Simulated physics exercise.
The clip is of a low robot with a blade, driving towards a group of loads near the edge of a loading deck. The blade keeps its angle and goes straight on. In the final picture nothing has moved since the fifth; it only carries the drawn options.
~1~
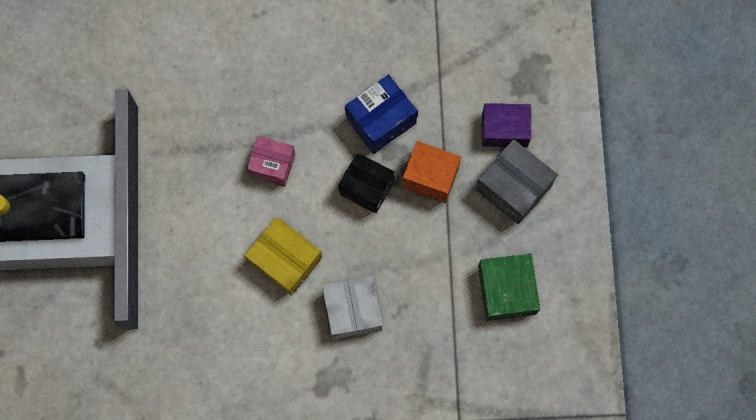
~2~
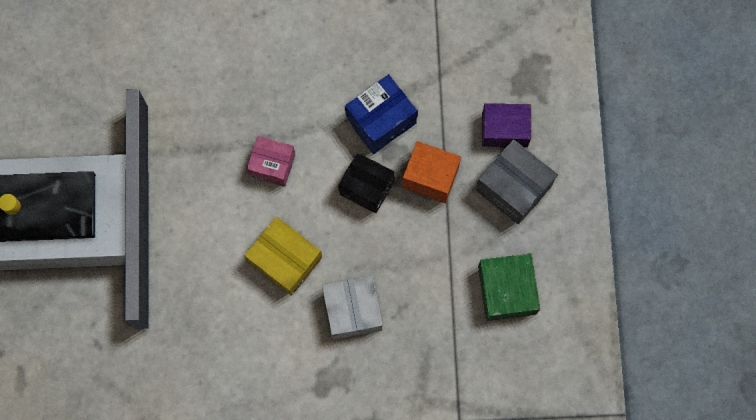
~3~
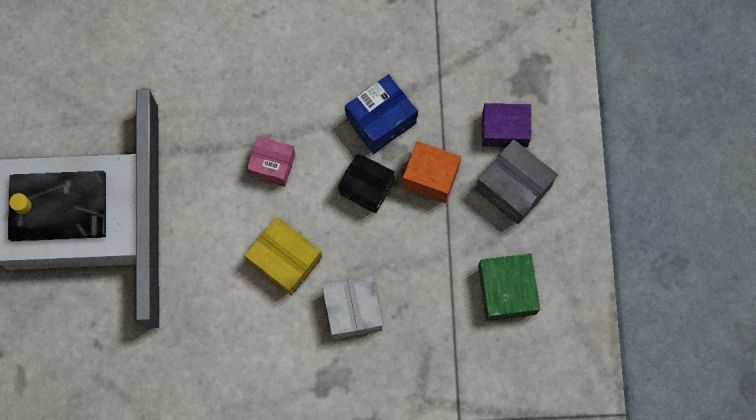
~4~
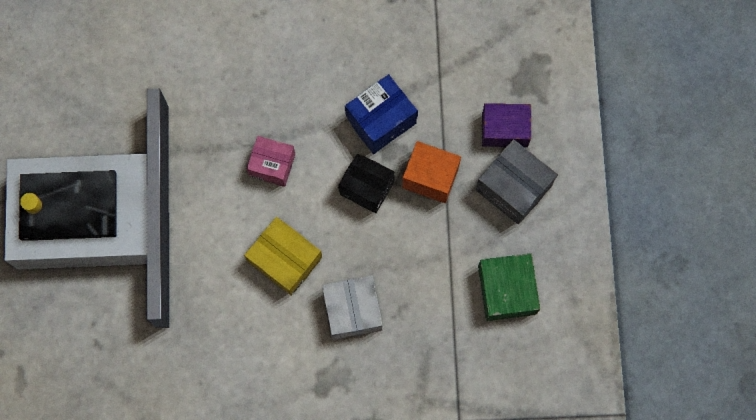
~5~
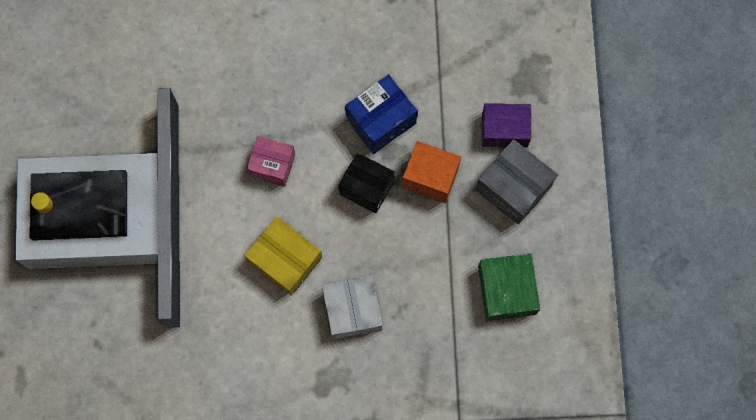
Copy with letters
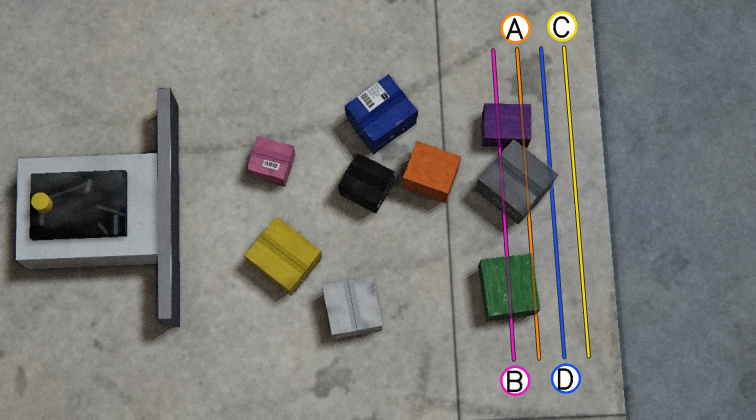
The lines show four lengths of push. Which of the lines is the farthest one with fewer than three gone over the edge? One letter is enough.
Stop at A.
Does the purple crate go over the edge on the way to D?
Yes.
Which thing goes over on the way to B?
It is the grey box.
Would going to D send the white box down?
By then, no.
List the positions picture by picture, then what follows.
Green crate (509, 288); white box (353, 308); pink parcel (271, 162), in the first frame.
Robot (54, 206); blue parcel (381, 115), in the second frame.
Robot (65, 205); purple crate (506, 126), in the third frame.
Robot (76, 205); yellow box (284, 257), in the fourth frame.
Robot (86, 204); green crate (509, 288); white box (353, 308); pink parcel (271, 162), in the fifth frame.
On the copy, A at (528, 200); B at (503, 201); C at (576, 198); D at (552, 199).
On A. First, robot (217, 199); white box (372, 317); pink parcel (322, 160).
Then, robot (347, 193); grey box (556, 181); green crate (515, 287).
Finally, robot (450, 189); grey box over the edge; purple crate (595, 126); one fallen.
By contrast, B is within the limit but short; C drops three; D drops three.
